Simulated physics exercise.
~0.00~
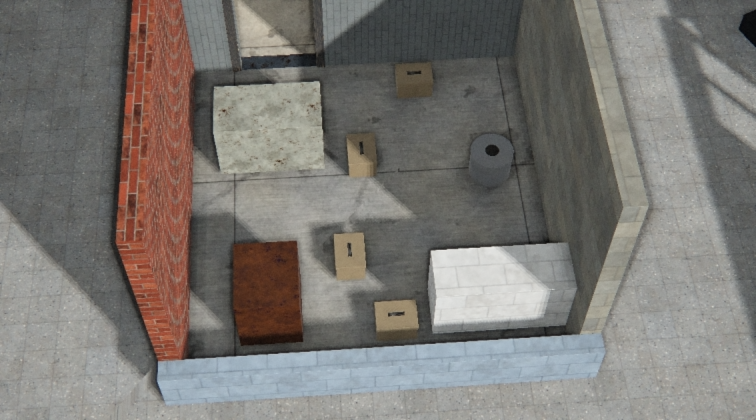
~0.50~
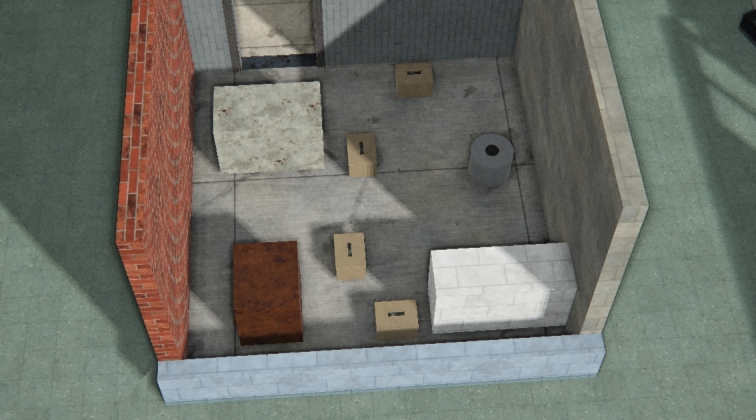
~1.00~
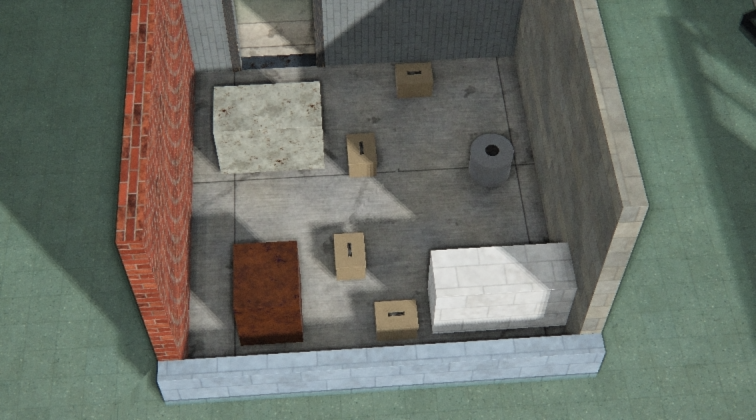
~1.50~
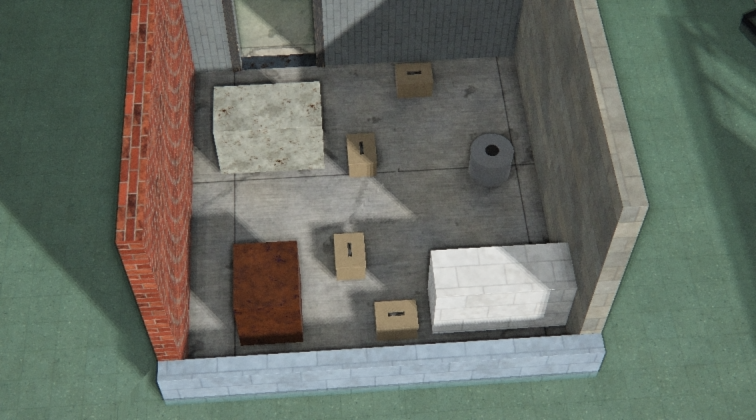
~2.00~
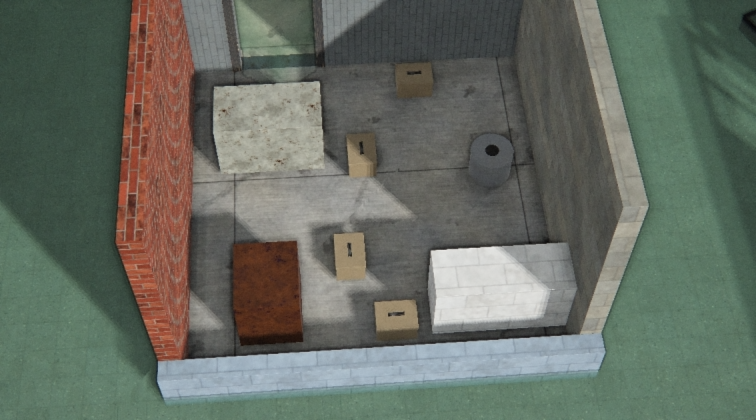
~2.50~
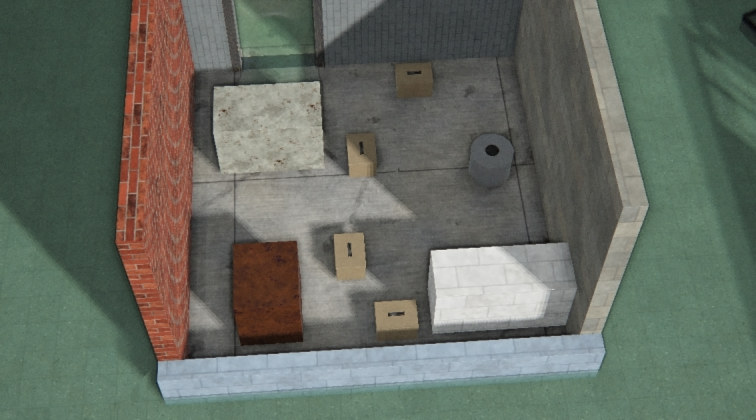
A small roofless storeroom with a doorway in its grey back wall is seen from high above its low, pale blue front wall. Between red brick on the left and grey concrete on the right sit four tan boxes, a grey cylinder at right, and mottled pale, rusty brown and white blocks. Green water covers the grey paving outside, then creeps into the doorway, while the objects and camera stay still.
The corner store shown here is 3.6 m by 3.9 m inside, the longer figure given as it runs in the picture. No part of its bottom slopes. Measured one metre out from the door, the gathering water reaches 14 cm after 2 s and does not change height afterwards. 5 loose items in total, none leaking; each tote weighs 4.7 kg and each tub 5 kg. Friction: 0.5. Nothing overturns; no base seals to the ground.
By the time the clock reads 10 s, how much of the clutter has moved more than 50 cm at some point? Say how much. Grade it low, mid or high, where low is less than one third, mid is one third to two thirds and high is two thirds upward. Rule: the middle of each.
Grade: Mid.
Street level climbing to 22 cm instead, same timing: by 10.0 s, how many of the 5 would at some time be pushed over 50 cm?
I count 4 of them in that case.
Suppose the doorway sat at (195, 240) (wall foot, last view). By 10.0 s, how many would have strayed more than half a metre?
In that case the number is 2.
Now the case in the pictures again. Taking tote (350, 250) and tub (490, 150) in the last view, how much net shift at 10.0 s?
They sit 0 cm and 120 cm away, in the order given.
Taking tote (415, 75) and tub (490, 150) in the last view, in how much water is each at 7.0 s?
3 and 3 cm.
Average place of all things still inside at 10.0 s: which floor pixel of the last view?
Centre of the remaining things: Roughly (416, 228).
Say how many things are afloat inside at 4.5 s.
0.
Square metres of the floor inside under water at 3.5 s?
Close to 2.0 m2, I'd say.
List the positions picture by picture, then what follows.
In the first frame, a tote at (362, 148), on the bottom; a tub at (492, 151), on the bottom; water covers 0.0 m2; 0 of 5 have shifted.
In the second frame, a tote at (362, 148) rests on the ground; a tub at (492, 151), on the bottom; 0.0 m2 under water; 0 of 5 have shifted.
In the third frame, a tote at (362, 148) rests on the ground; a tub at (492, 151) rests on the ground; 0.0 m2 under water; 0 of 5 have shifted.
In the fourth frame, a tote at (362, 148), on the bottom; a tub at (492, 151) rests on the ground; water covers 0.0 m2; 0 of 5 have shifted.
In the fifth frame, a tote at (362, 148) rests on the ground; a tub at (492, 151) rests on the ground; 0.1 m2 under water; 0 of 5 have shifted.
In the sixth frame, a tote at (362, 148), on the bottom; a tub at (492, 151), on the bottom; water covers 0.7 m2; 0 of 5 have shifted.
After 3.5 s 0 of 5 are over 50 cm from their spots; 0 afloat.
After 4.5 s 0 of 5 are over 50 cm from their spots; 0 afloat.
After 7.0 s 0 of 5 are over 50 cm from their spots; 0 afloat.
After 10.0 s 2 of 5 are over 50 cm from their spots, and 2 have been at some point; 2 afloat.
